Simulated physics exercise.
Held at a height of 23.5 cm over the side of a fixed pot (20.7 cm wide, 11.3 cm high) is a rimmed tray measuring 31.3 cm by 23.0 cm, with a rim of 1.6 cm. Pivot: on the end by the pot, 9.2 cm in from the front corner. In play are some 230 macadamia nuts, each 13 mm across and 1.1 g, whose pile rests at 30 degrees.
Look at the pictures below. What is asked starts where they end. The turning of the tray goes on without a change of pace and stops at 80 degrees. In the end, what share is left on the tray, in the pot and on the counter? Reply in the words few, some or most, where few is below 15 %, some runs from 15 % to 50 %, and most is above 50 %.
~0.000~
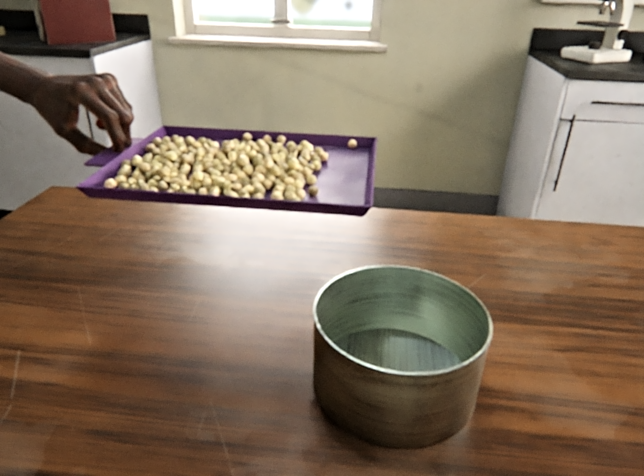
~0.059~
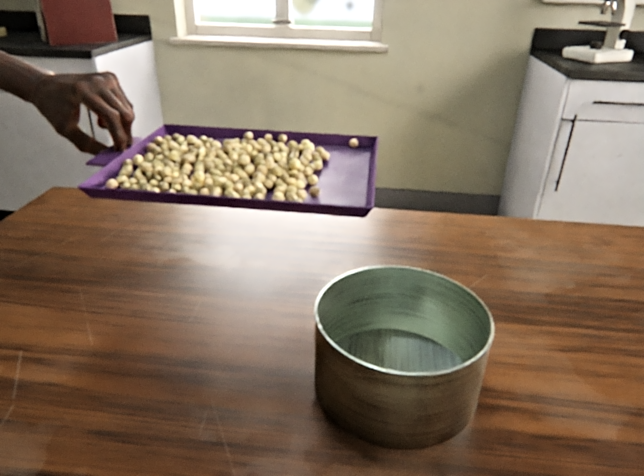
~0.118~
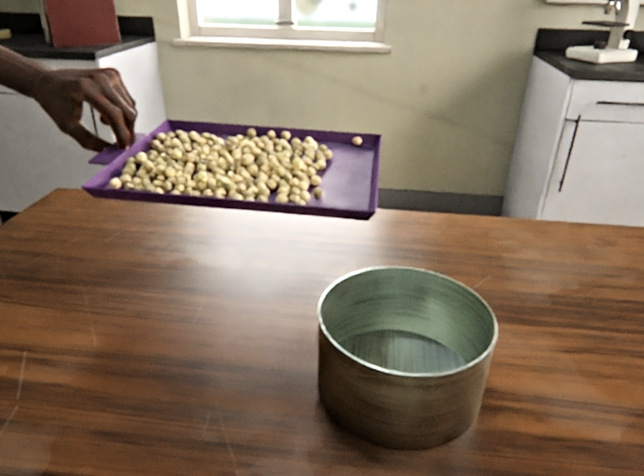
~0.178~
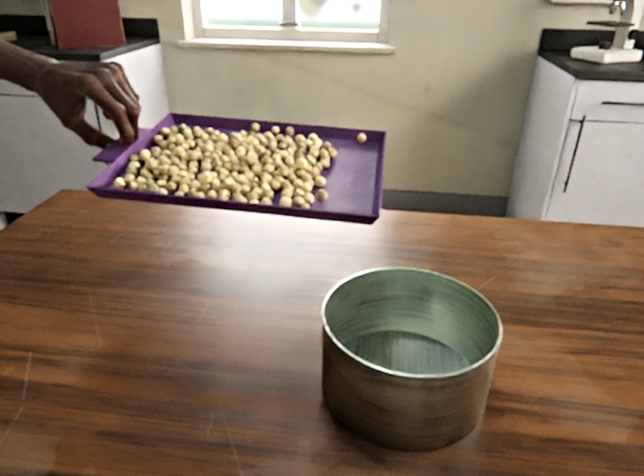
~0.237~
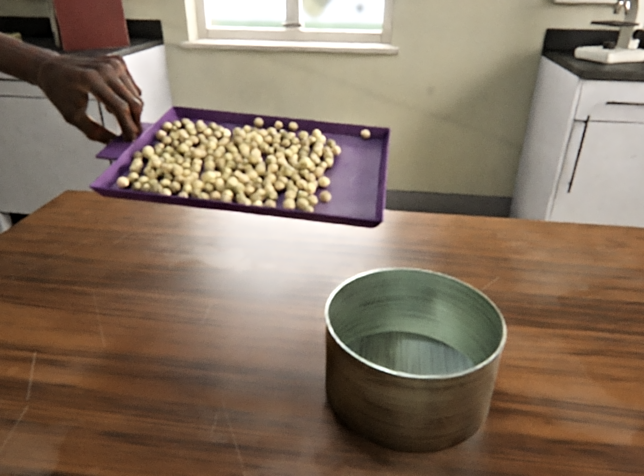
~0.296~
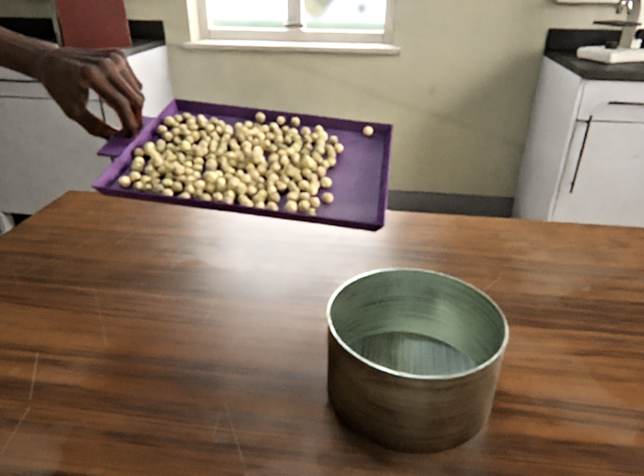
Shares - tray: Few; pot: Some; counter: Most.
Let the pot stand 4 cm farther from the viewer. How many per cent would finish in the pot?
40 per cent.
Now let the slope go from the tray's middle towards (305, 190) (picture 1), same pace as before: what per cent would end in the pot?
Roughly 95 per cent.
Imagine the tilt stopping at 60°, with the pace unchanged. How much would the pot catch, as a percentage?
I'd put it at close to 45 per cent.
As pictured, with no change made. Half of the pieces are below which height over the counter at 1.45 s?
Roughly 14 cm.
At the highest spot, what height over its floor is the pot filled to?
Roughly 2.0 centimetres.
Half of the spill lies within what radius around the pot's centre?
20 cm.
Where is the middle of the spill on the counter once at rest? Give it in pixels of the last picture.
About (272, 409).
After 0.99 s, tilt 43 degrees; the tray holds 95 %, the pot 0 %.
After 1.45 s, tilt 65 degrees; the tray holds 35 %, the pot 20 %.
Then, at 1.99 s, tilt 80 degrees; the tray holds 0 %, the pot 45 %.
By 2.6 s all is still; tray 0 %, pot 45 %, counter 55 %.
